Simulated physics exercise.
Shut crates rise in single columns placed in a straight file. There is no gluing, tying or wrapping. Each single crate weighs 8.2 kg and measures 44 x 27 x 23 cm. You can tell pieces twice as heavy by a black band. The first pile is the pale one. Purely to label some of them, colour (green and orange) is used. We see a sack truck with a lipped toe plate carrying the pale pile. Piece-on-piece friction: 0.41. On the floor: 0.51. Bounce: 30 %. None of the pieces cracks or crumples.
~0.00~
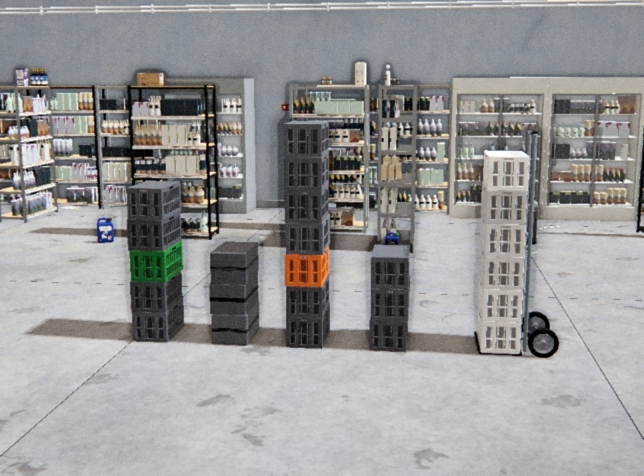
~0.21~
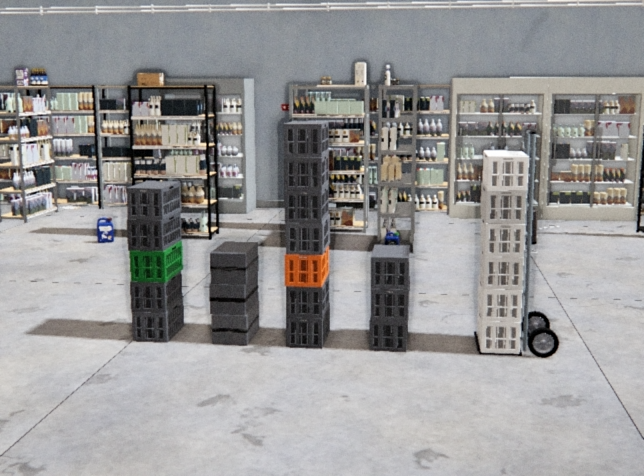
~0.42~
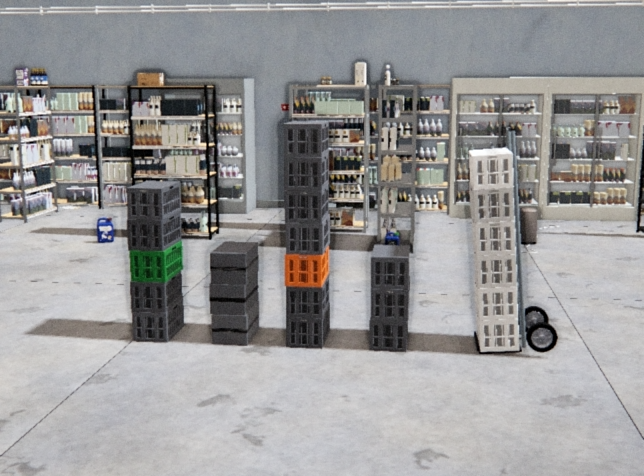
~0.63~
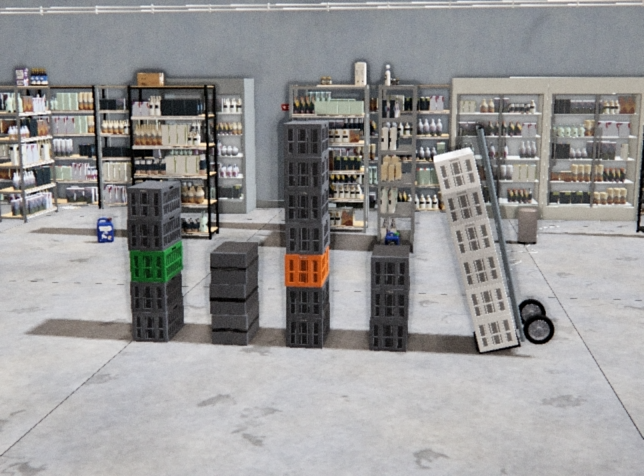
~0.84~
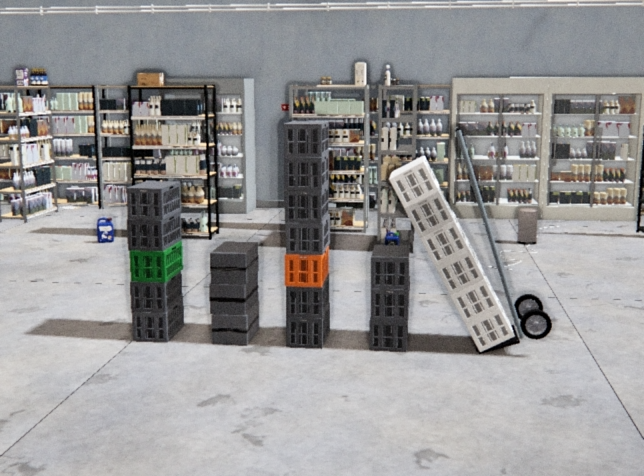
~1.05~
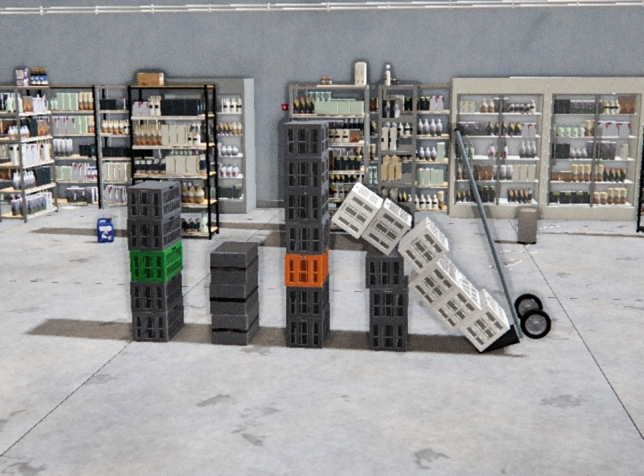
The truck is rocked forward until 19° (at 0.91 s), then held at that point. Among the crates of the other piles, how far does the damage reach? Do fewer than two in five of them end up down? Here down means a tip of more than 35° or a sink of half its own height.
Yes, fewer than two in five.
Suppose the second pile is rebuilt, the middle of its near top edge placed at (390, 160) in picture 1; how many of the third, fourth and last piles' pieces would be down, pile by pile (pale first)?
Down by pile: Third 7, fourth 3, last 5.
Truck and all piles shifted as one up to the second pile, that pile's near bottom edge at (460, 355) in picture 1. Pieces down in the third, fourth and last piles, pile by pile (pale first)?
Pile by pile, third 0, fourth 0, last 0.
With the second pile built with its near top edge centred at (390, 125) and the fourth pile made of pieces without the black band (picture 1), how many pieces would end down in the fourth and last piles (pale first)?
Fourth 3, last 5.
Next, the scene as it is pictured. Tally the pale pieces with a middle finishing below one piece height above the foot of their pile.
Tally of pale pieces: 2.
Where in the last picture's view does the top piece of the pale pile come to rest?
(339, 263).
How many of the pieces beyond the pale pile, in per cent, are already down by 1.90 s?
0 %.
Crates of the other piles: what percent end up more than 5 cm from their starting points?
Result: 10 per cent.
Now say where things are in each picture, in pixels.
In the first picture (we follow the side turned to the camera), truck frame (533, 179) 0° forward; orange crate (303, 271); green crate (147, 267); no other piece has moved.
The second picture shows truck frame (532, 179) 0° forward; orange crate (303, 271).
The third picture shows truck frame (515, 175) 5° forward, top of the pale pile leaning 4°; orange crate (303, 271); no other piece has moved.
The fourth picture shows truck frame (490, 173) 13° forward, top of the pale pile leaning 15°; orange crate (303, 271); no other piece has moved.
The fifth picture shows truck frame (471, 173) 19° forward, top of the pale pile leaning 28°; orange crate (303, 271); no other piece has moved.
The sixth picture shows truck frame (470, 173) 19° forward, top of the pale pile leaning 55°; orange crate (303, 271); green crate (147, 267); one has shifted.
Around 1.12 s, 6 of the pale pile down; none of the 18 other crates down, 3 disturbed.
Around 1.28 s, 6 of the pale pile down; none of the 18 other crates down, 8 disturbed; orange crate displaced 22 mm.
Around 1.90 s, 6 of the pale pile down; none of the 18 other crates down, 7 disturbed; orange crate displaced 20 mm.
Finally (3.2 s), 6 of the pale pile down; none of the 18 other crates down, 7 disturbed; orange crate displaced 22 mm; green crate unmoved. That is 0 per cent. Seen by the last camera, middles, orange crate near (305, 264), green crate near (157, 260).
